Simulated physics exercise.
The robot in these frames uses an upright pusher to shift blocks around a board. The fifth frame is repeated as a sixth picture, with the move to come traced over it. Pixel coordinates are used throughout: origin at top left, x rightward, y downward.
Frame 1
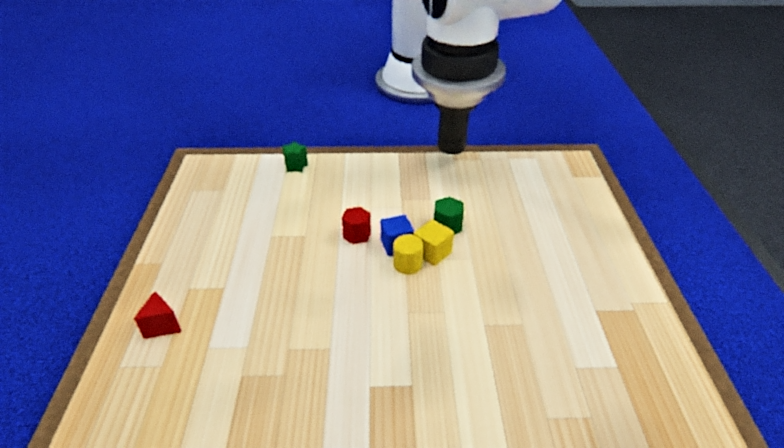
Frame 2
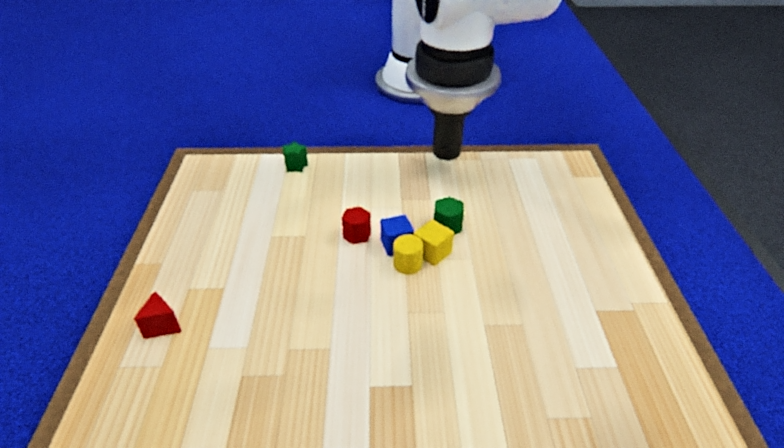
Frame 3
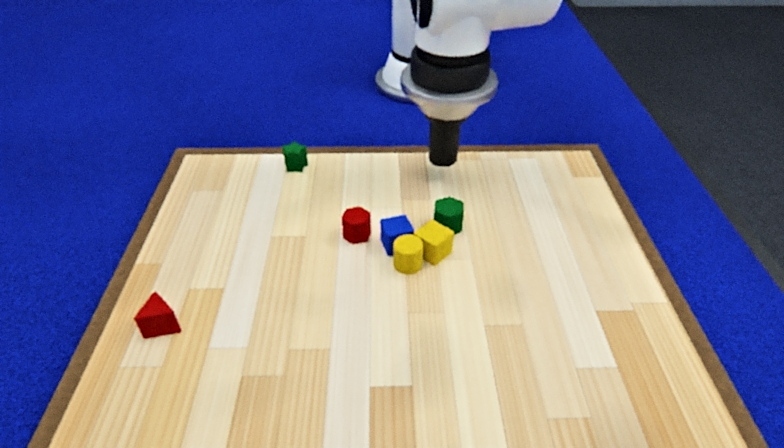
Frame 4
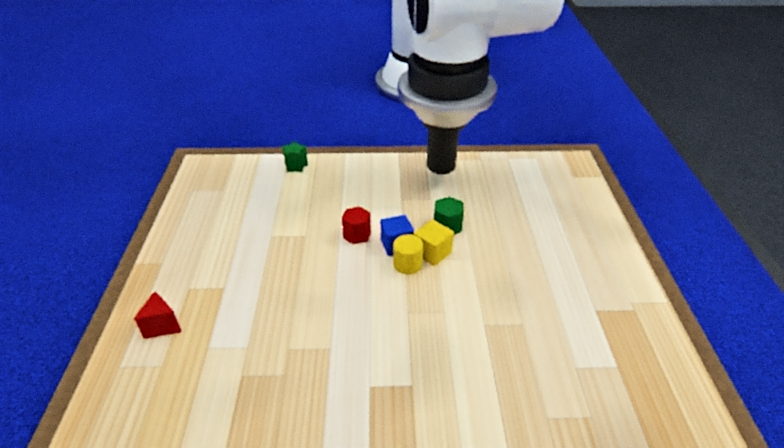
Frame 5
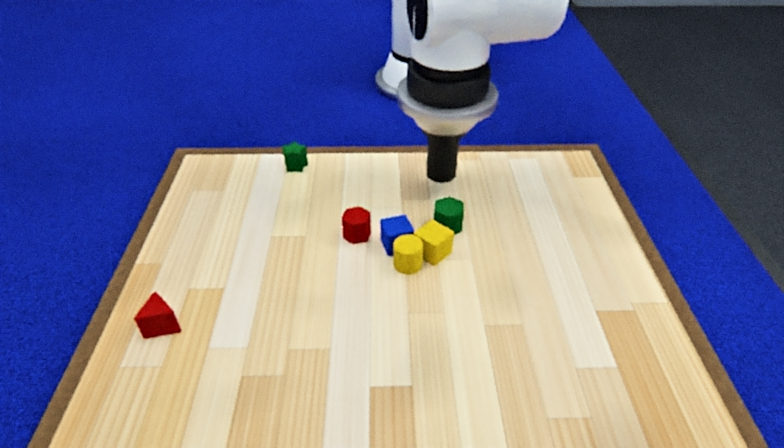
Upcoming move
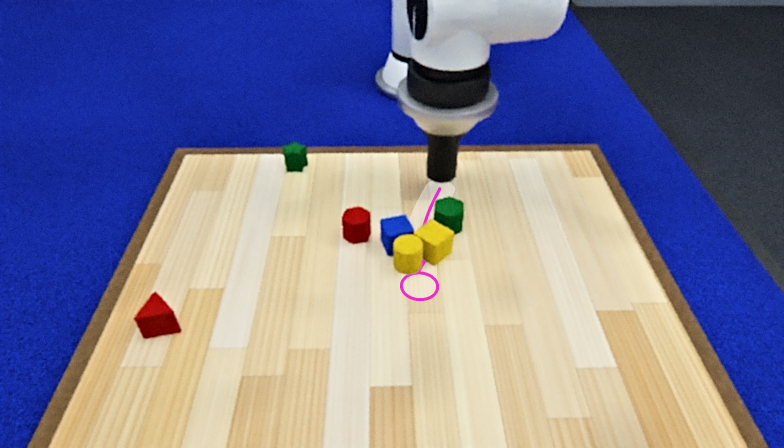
A white robot arm lowered its dark pusher slowly over the far edge of a wooden board and drew near the green hexagon, while the red, blue, yellow and green blocks all stayed still.
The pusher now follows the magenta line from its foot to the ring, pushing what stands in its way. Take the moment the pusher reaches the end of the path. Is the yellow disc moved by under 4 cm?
Final answer: No.
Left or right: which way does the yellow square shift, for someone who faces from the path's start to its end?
Pushed left.
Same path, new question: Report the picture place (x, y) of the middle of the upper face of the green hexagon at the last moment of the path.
The centre of its top face lies at (455, 218).
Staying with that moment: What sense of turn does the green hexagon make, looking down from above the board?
Overhead view: Anti-clockwise.
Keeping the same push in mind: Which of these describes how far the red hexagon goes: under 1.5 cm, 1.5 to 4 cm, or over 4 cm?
It will fall in the lowest band, under 1.5 cm.
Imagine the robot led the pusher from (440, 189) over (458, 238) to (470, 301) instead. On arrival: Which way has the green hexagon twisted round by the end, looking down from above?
It is turned clockwise.
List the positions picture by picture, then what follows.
Pusher tip (451, 148); block tops, red hexagon (356, 215); blue square (397, 225); yellow disc (408, 244); yellow square (434, 232); green hexagon (449, 206), in the first picture.
Pusher (447, 153); blocks unchanged, in the second picture.
Pusher (443, 160); blocks unchanged, in the third picture.
Pusher (441, 167); blocks unchanged, in the fourth picture.
Pusher (441, 175); red hexagon (356, 215); blue square (397, 225); yellow disc (408, 244); yellow square (434, 232); green hexagon (449, 206), in the fifth picture.
Path on the board, from (440, 189) via (423, 231), ending at (420, 286).
On the path given first. One third of the way, pusher (428, 202); green hexagon (451, 211), turned 20° anticlockwise.
Two thirds of the way, pusher (421, 234); blue square (389, 229); yellow disc (406, 247); yellow square (442, 246); green hexagon (455, 218), turned 55° anticlockwise.
At the end, pusher (420, 272); red hexagon in place; blue square (388, 230), turned 20° clockwise; yellow disc (390, 276); yellow square (455, 263), turned 40° anticlockwise; green hexagon (455, 218), turned 55° anticlockwise.
